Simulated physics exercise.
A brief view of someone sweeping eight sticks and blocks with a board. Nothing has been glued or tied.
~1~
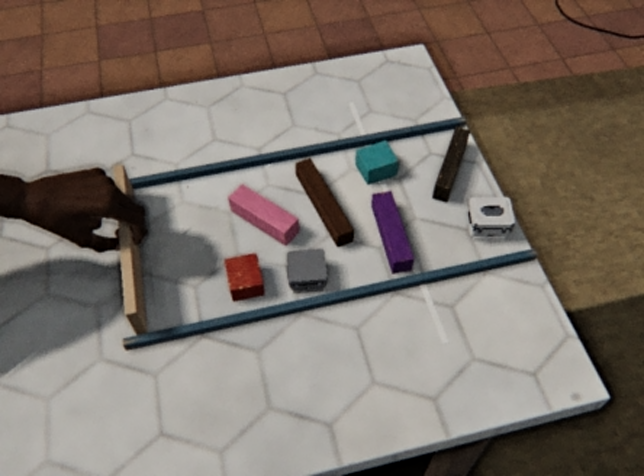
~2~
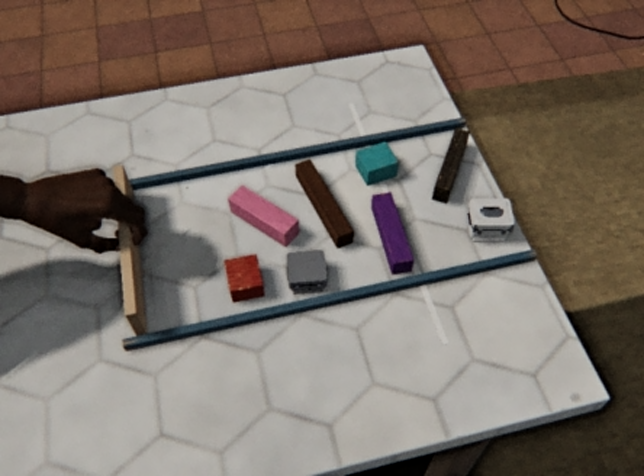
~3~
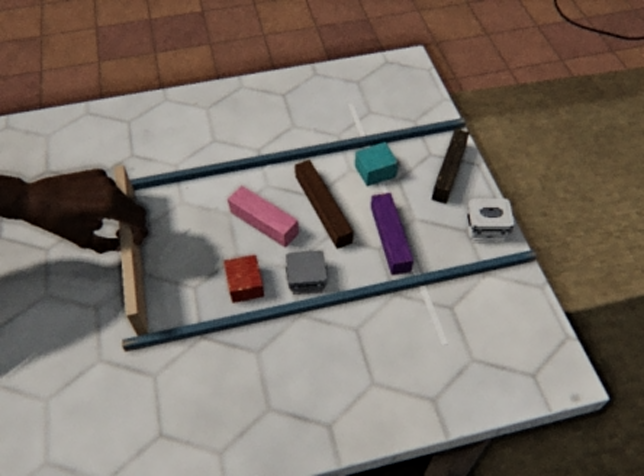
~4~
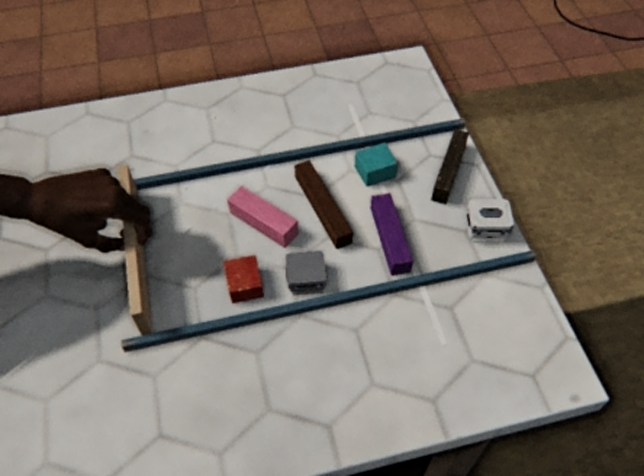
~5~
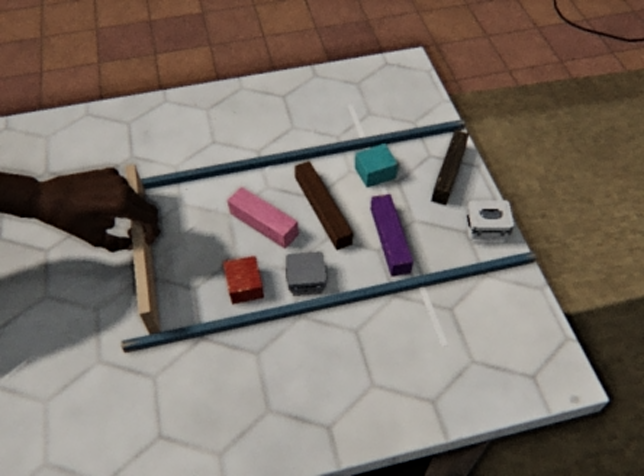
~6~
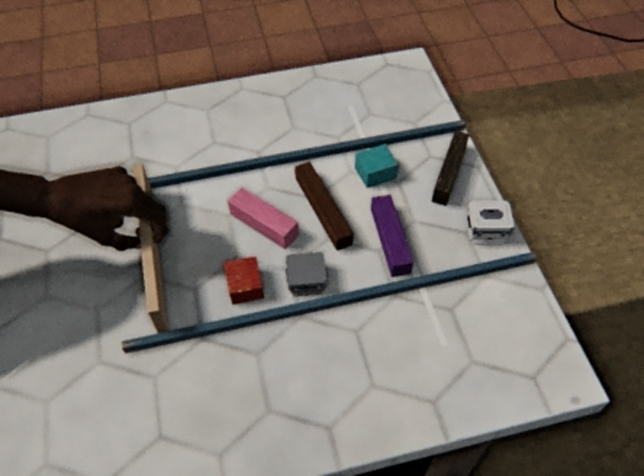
In this clip, a hand holds a wooden board upright between two blue rails on a white tiled surface, then slides it slightly right toward eight scattered sticks and blocks, which stay still with a gap remaining.
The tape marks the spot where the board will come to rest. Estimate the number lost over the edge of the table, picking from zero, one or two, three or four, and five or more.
Lost over the edge: Zero.
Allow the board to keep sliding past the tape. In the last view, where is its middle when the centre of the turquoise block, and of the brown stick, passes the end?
First it's close to (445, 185), next close to (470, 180).
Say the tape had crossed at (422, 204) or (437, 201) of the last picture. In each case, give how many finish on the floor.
In that order 1 and 2.
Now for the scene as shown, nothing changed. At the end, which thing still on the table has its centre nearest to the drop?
It's the white case that ends up nearest.
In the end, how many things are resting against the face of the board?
That number would be 2.
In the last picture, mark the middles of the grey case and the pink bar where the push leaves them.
Grey case at (460, 247), pink bar at (399, 194).
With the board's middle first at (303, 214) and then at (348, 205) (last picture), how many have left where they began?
Moved so far: 4, later 6.
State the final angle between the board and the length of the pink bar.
I'd estimate about 0 degrees.
Early on, none off yet; white case at rest near (488, 222); black bar at rest near (451, 167); turquoise block at rest near (376, 166).
Finally, the number that fall off is zero.
